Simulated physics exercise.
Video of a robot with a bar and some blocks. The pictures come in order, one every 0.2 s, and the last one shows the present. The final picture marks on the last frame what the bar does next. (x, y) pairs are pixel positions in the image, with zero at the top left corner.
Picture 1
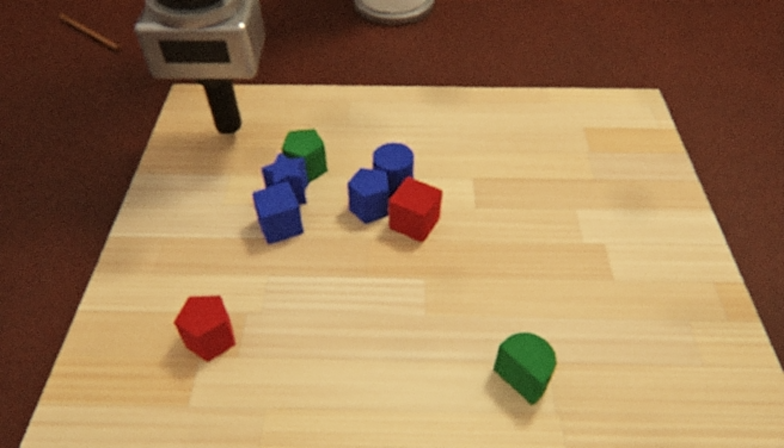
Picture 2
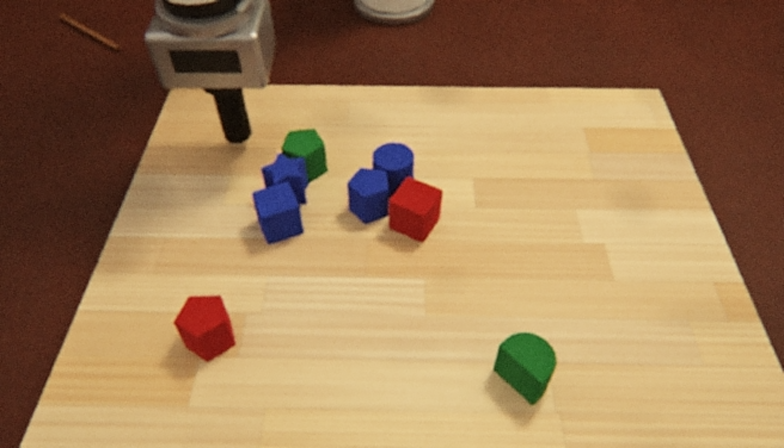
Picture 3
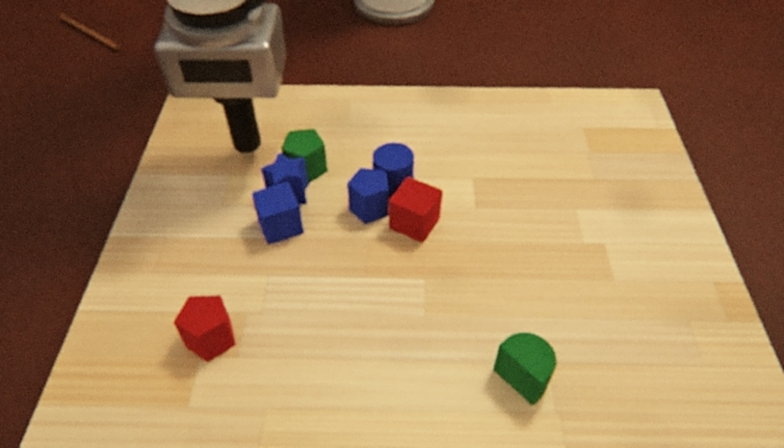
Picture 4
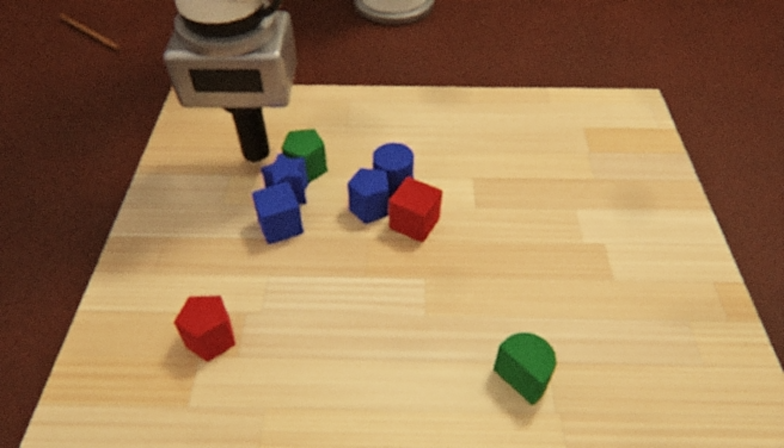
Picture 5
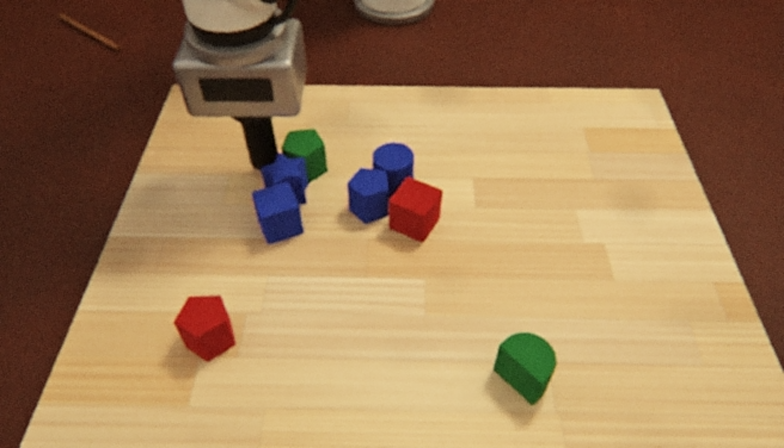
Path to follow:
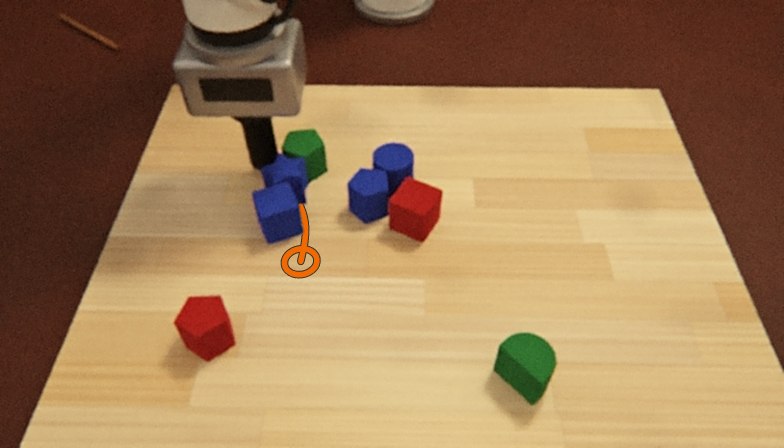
A robot's dark bar, hanging from a grey metal housing, slides a short way right and toward the viewer over a pale wooden board, seen from above by a still camera. Blue, green and red blocks cluster near the upper left and centre, with a red one lower left and a green one lower right. The bar draws close beside the star-shaped block, while every block stays put.
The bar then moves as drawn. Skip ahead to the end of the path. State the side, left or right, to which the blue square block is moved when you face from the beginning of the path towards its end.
It is pushed towards the right-hand side.
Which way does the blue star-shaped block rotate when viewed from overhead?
My prediction: CCW.
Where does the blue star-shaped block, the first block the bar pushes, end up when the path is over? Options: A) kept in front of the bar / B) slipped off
I choose B.
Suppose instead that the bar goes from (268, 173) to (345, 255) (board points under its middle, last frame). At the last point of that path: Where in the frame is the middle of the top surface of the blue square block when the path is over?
So, by the moment the path ends, you'll find the top centre of the blue square block at (281, 219).
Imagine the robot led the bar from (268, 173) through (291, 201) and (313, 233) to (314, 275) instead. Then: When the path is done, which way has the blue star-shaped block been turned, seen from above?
Its spin: Anticlockwise.
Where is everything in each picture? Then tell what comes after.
In the first picture, tip of the bar (229, 127), middles of tops, blue square block (275, 199), blue star-shaped block (284, 167), green pentagonal block (302, 141), blue pentagonal block (369, 181).
In the second picture, bar (239, 136), nothing pushed.
In the third picture, bar (248, 145), nothing pushed.
In the fourth picture, bar (257, 154), nothing pushed.
In the fifth picture, bar (265, 162), blue square block (275, 199), blue star-shaped block (284, 167), green pentagonal block (302, 141), blue pentagonal block (369, 181).
The line goes from (268, 173) via (293, 195) and (305, 225), ending at (301, 262).
The first path, step by step. One third of the way, bar (291, 184); blue square block (280, 213), turned 35° clockwise; blue star-shaped block (306, 184), turned 15° clockwise; green pentagonal block (311, 144), turned 40° anticlockwise.
Two thirds of the way, bar (304, 215); blue square block (281, 224), turned 60° clockwise; blue star-shaped block (329, 209); green pentagonal block (311, 144), turned 40° anticlockwise.
At the end, bar (299, 251); blue square block (261, 251), turned 85° clockwise; blue star-shaped block (333, 217), turned 45° anticlockwise; green pentagonal block (311, 144), turned 40° anticlockwise; blue pentagonal block unmoved.
